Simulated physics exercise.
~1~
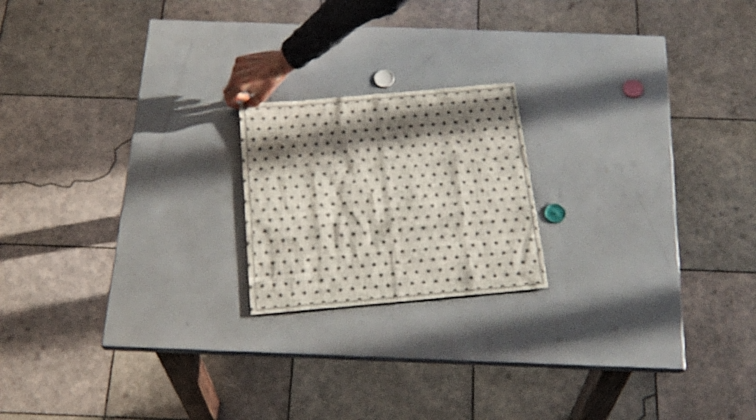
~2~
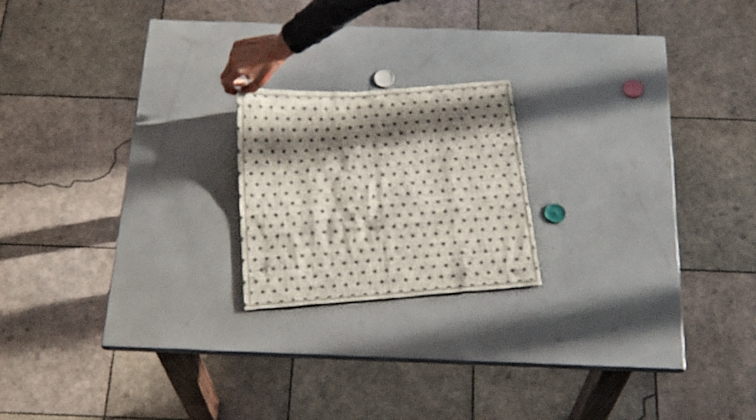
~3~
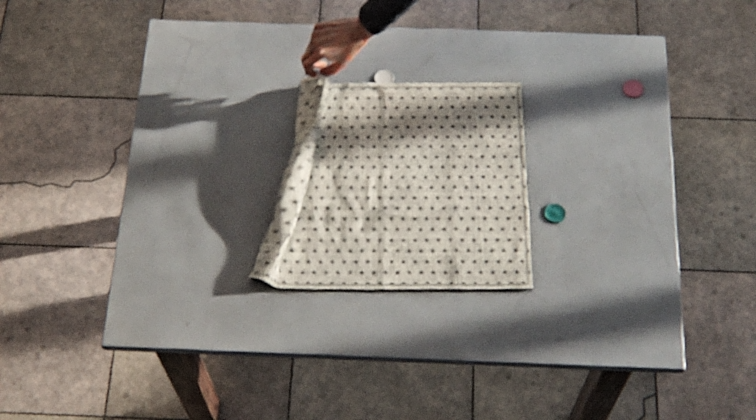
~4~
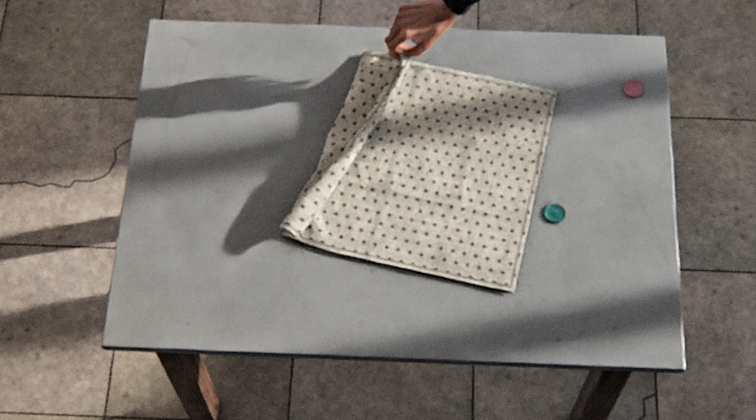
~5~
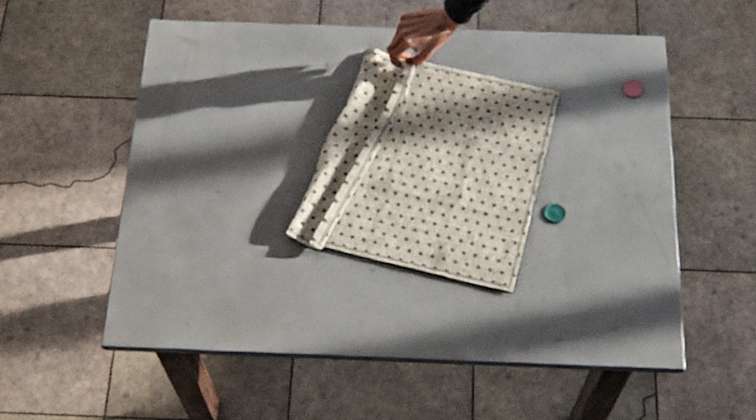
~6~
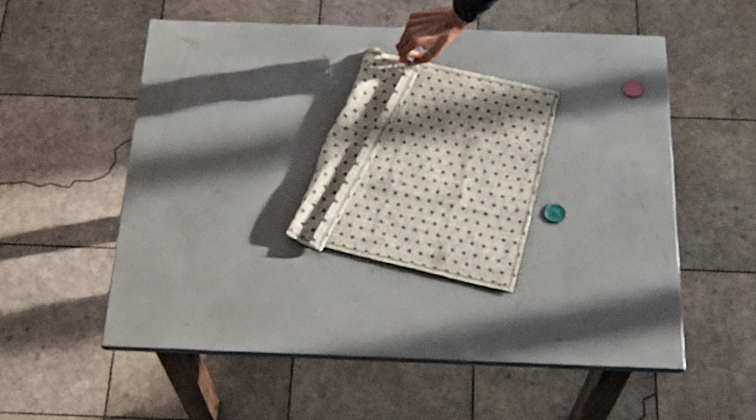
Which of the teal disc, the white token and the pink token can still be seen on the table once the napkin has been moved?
The teal disc and the pink token both remain in the open, while the white token is hidden under the napkin.
Hand lifting the corner of a dotted napkin, folding its left side over and dragging it across a white token.
